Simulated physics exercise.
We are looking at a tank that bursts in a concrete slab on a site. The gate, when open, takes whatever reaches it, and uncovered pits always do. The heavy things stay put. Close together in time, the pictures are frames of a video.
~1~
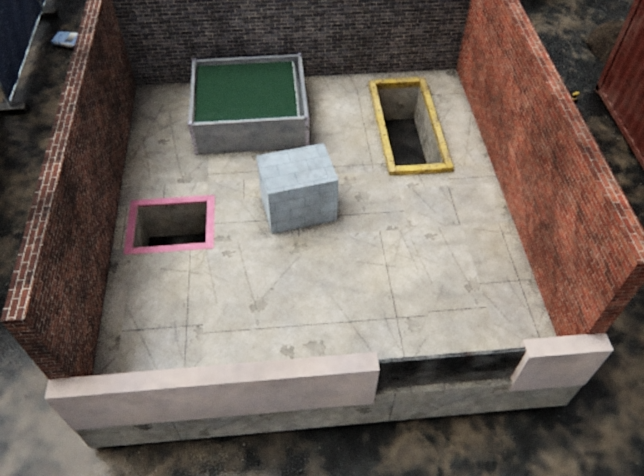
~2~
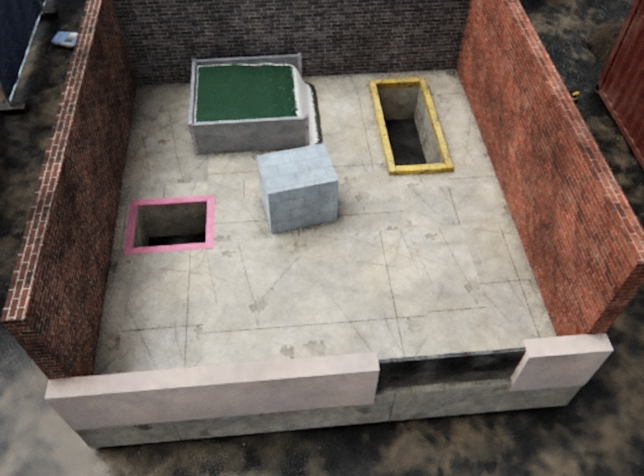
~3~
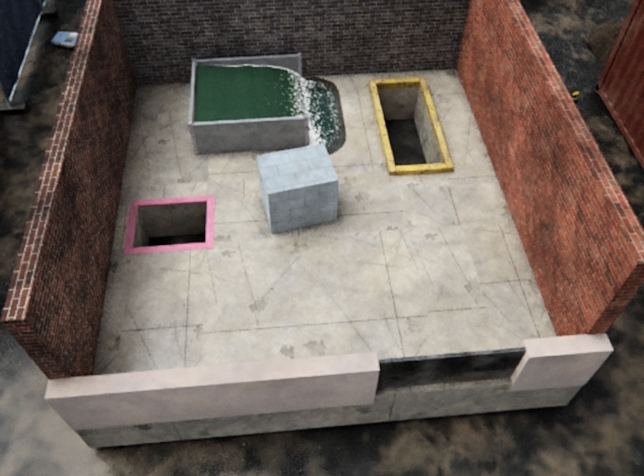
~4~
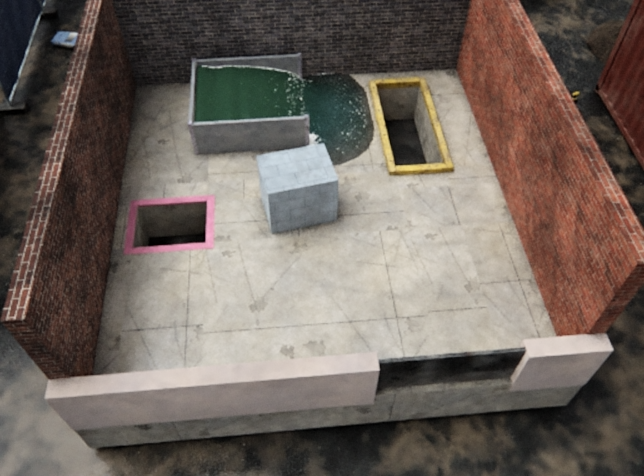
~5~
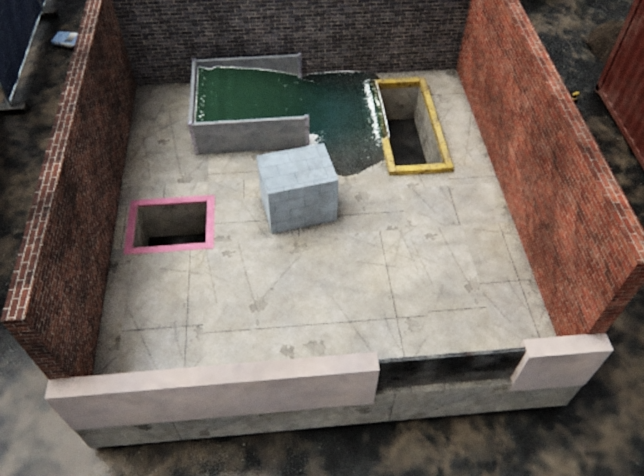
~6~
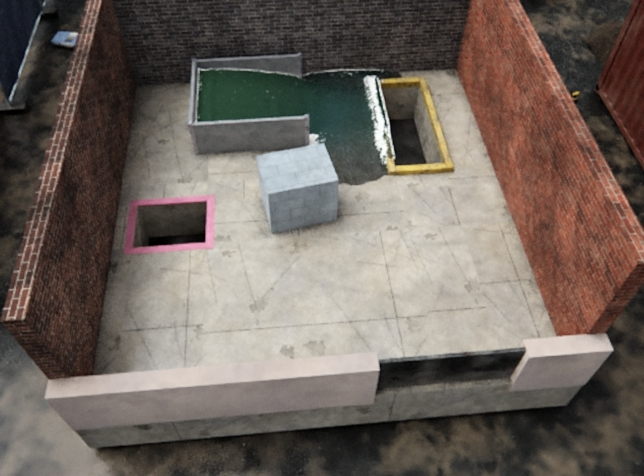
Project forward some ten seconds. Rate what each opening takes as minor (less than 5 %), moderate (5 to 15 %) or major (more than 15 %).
The gate - minor, the yellow pit - major, the pink pit - minor.
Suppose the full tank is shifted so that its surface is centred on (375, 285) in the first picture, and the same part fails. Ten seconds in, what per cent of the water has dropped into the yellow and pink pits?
I'd guess yellow takes near 14 % and pink near 4 %.
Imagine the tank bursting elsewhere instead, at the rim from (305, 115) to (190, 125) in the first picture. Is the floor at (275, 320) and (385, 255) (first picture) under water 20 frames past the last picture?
Respectively: Swamped and spared.
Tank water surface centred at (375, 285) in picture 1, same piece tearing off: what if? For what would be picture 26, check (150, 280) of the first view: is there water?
There: Free of water.
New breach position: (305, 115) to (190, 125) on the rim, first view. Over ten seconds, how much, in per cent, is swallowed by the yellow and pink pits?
In percent: Yellow 4, pink 45.
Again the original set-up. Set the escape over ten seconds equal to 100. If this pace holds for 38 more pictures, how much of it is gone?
Near 100 %.
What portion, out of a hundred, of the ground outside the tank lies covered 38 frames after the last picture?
Close to 55 in a hundred, I think.
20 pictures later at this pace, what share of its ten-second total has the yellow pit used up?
My estimate is close to 95 per cent.
A moment on, water covers 15 % of the floor; the gate 0 %, the yellow pit 15 %, the pink pit 0 %.
Next, water covers 25 % of the floor; the gate 0 %, the yellow pit 30 %, the pink pit 0 %.
Then, water covers 45 % of the floor; the gate 0 %, the yellow pit 39 %, the pink pit 0 %.
Later, water covers 55 % of the floor; the gate 0 %, the yellow pit 40 %, the pink pit 0 %.
In the end, water covers 80 % of the floor; the gate 0 %, the yellow pit 40 %, the pink pit 0 %.
